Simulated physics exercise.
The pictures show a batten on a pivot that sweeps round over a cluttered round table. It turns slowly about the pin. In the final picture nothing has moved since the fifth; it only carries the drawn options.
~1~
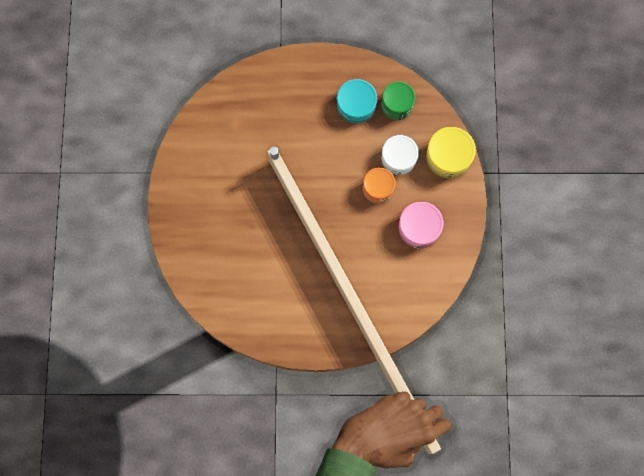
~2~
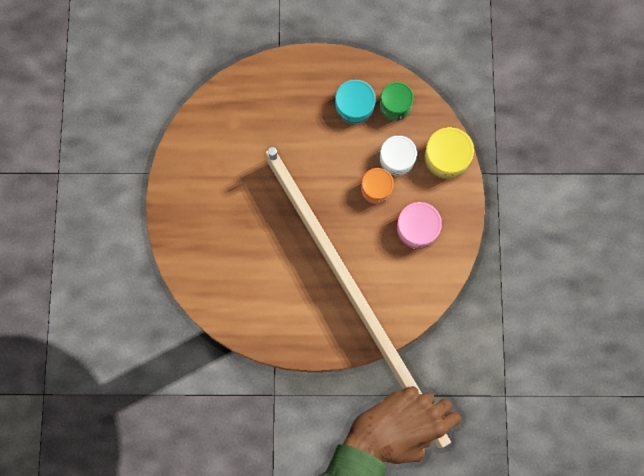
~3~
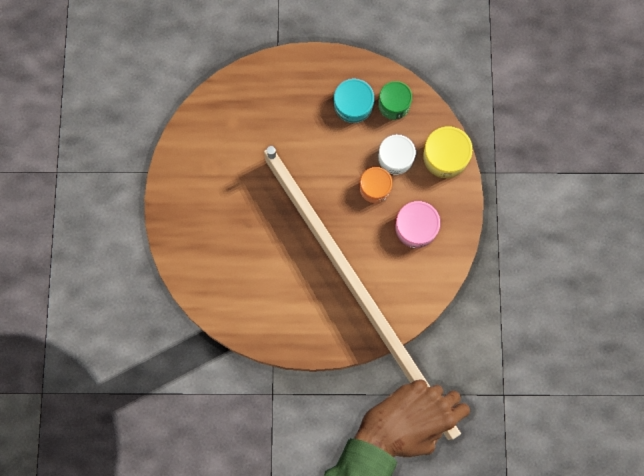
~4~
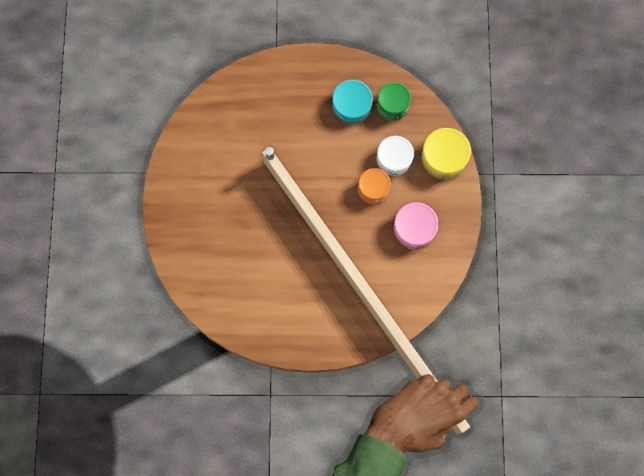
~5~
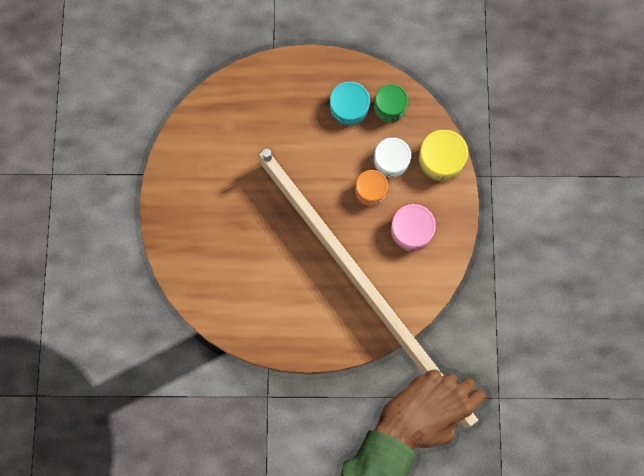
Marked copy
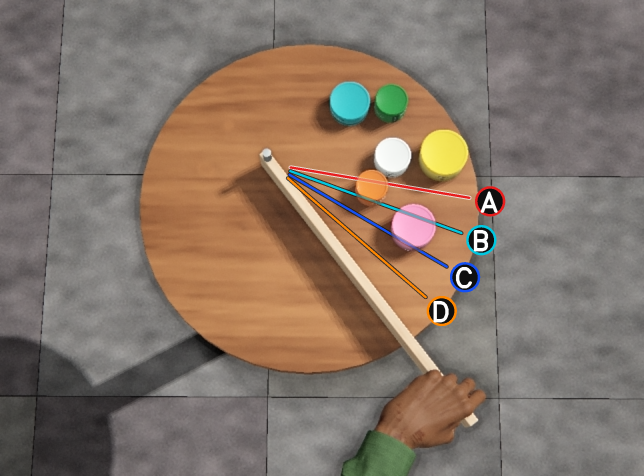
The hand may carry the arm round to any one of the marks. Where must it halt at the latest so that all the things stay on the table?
Nothing falls up to A.
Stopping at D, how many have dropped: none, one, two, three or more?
The count is none.
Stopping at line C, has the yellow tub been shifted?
By then, no.
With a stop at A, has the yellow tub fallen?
By then, no.
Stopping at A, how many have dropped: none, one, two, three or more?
By then, none.
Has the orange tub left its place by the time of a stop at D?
No.
On the copy, A at (379, 183); B at (375, 202); C at (367, 220); D at (356, 237).
On A. First, arm (358, 223); yellow tub (443, 156); green jar (391, 104).
Then, arm (373, 196); pink tub (430, 196); orange tub (374, 182).
Finally, arm (379, 177); yellow tub (452, 128); pink tub (438, 169); nothing has fallen.
By contrast, B is safe but short; C is safe but short; D is safe but short.
